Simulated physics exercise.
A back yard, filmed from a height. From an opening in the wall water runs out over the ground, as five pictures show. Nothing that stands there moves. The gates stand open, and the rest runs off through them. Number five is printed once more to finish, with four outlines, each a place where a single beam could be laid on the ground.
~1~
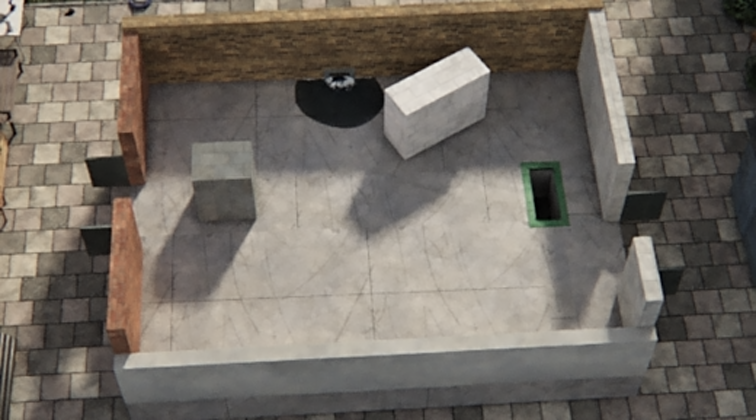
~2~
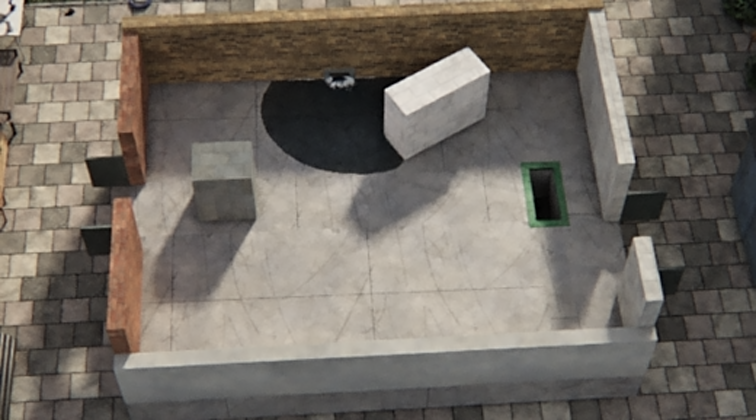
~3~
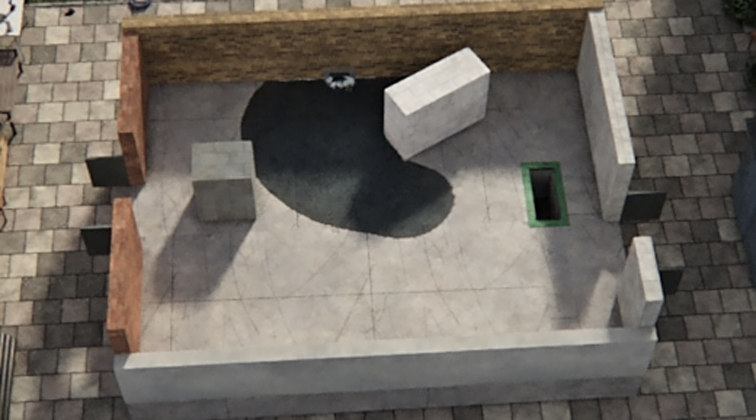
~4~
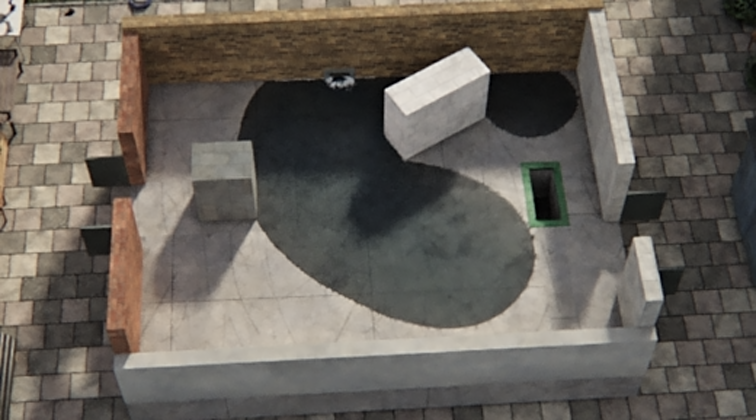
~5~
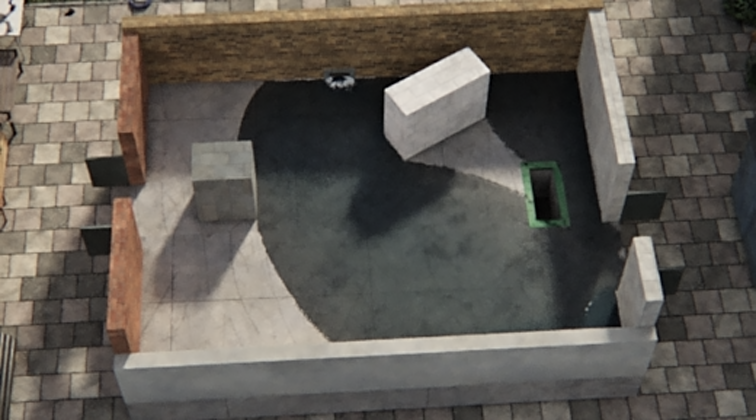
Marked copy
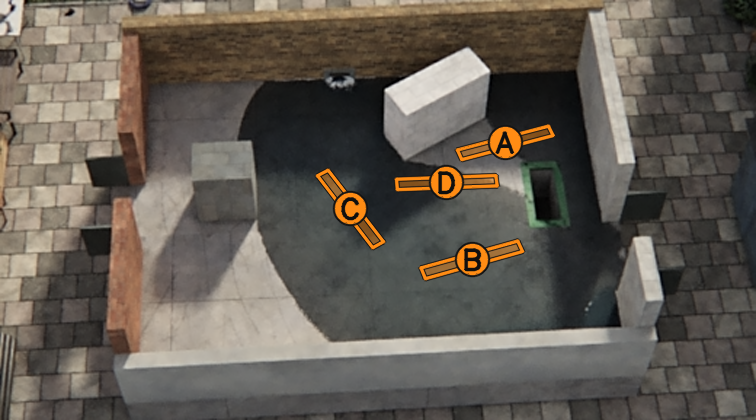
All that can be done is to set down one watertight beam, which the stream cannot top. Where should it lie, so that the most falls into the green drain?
Use position B.
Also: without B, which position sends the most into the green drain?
The answer is D.
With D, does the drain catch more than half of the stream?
No.
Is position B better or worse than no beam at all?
It is better.
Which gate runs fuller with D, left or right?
The right one.
On the marked copy, A from (459, 154) to (550, 130); B from (423, 273) to (520, 246); C from (322, 172) to (378, 244); D from (396, 184) to (496, 180).
With A, about 16 % of the stream runs into the green drain, about 84 % out by the gates.
With B, about 31 % of the stream runs into the green drain, about 69 % out by the gates.
With C, about 15 % of the stream runs into the green drain, about 85 % out by the gates.
With D, about 21 % of the stream runs into the green drain, about 79 % out by the gates.
